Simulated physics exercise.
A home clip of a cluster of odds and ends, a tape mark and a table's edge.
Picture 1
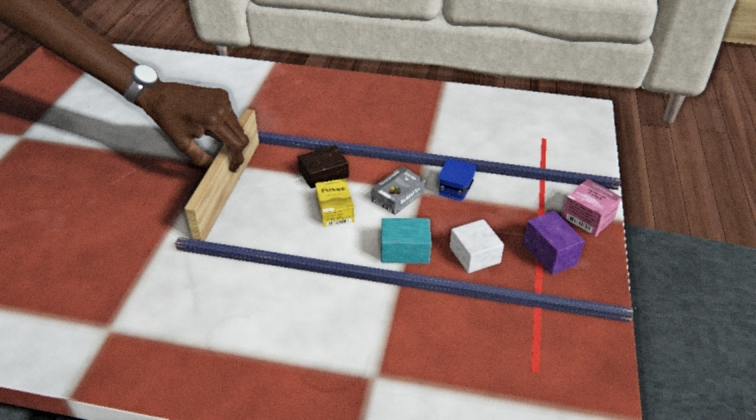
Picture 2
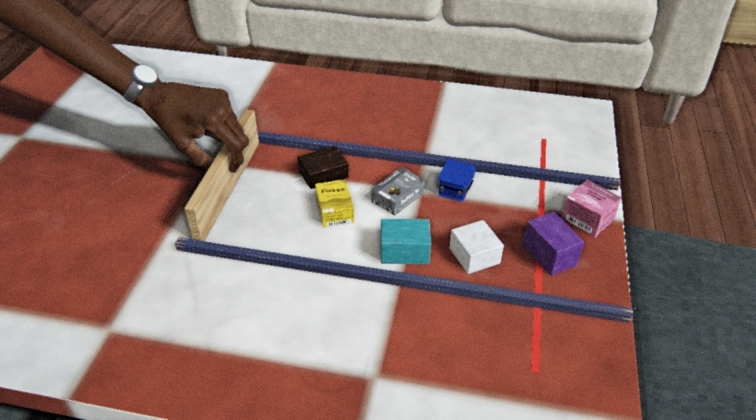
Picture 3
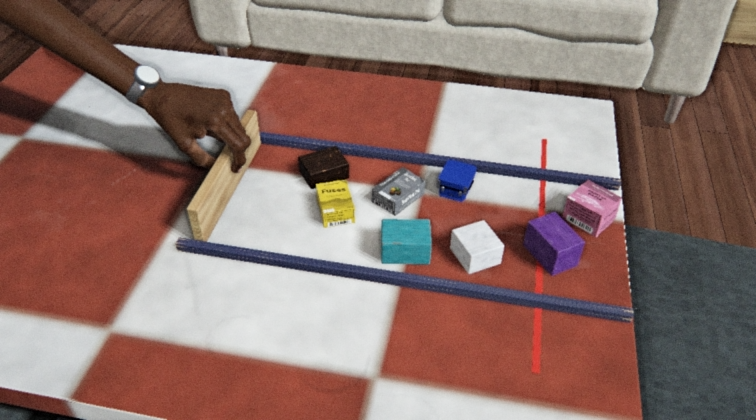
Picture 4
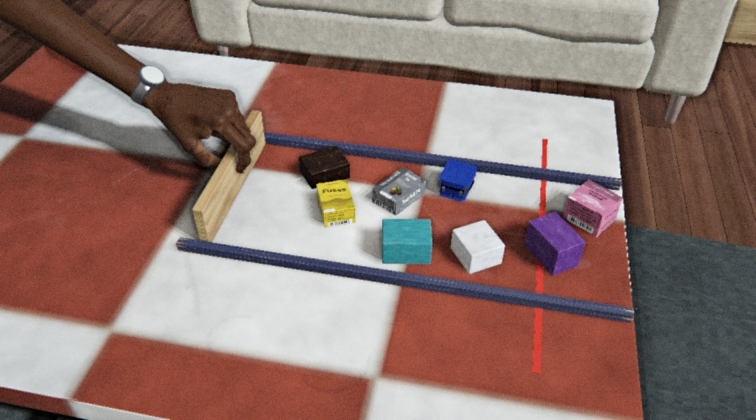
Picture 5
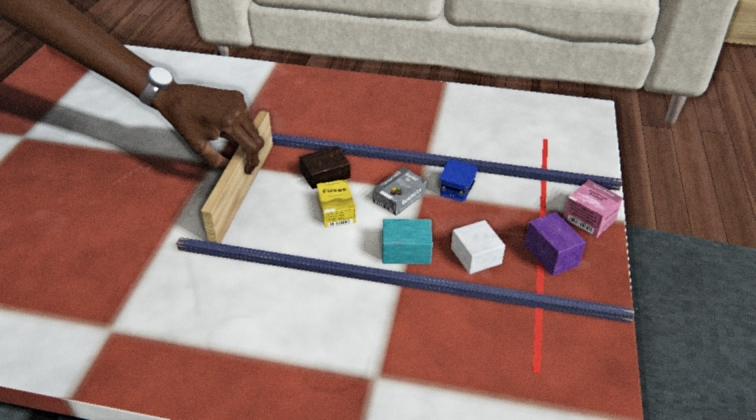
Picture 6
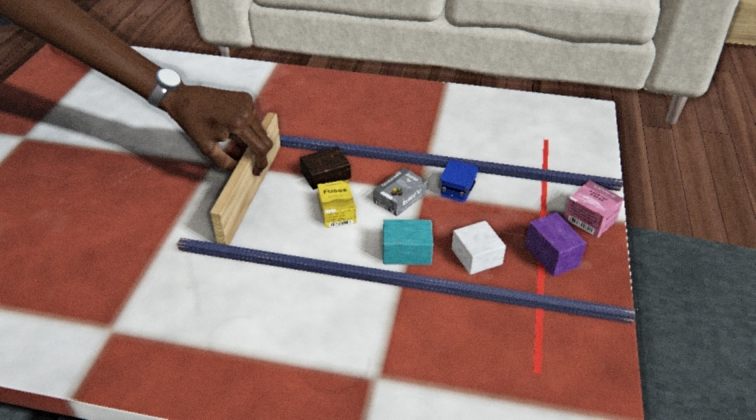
A person's hand, with a watch at the wrist, holds a wooden board upright at the left of a red-and-white checked table, seen from above with a pale sofa behind. Between two dark blue rails sit brown, yellow, grey, blue, turquoise, white, purple and pink boxes and blocks, the last two by a red tape line. The hand slides the board slightly right, while the objects stay practically still.
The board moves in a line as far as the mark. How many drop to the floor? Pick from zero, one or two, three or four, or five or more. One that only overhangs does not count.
The number that fall off is one or two.
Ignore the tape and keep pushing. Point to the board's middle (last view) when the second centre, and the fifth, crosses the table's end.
First at (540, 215), next at (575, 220).
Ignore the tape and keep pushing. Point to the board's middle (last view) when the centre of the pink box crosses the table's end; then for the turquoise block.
At (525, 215) for the pink box; at (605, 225) for the turquoise block.
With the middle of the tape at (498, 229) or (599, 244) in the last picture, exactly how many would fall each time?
Down on the floor: 0 and 5.
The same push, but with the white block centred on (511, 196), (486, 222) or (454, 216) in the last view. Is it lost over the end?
Place by place, it falls; survives; stays on.
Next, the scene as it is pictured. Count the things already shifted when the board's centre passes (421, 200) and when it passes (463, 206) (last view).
First 6, then 7.
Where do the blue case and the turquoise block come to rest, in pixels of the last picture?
First (613, 197), then (568, 272).
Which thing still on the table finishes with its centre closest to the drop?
The purple block ends nearest.
Soon after, none off yet; pink box at rest near (594, 208); purple block at rest near (555, 244); white block at rest near (478, 247).
After that, none off yet; pink box at rest near (594, 208); purple block at rest near (555, 244); white block moving near (484, 248).
And then, none off yet; pink box moving near (603, 209); purple block displaced about its own width near (595, 240); white block displaced well along near (563, 251).
In the end, the number that fall off is one or two; gone, pink box.
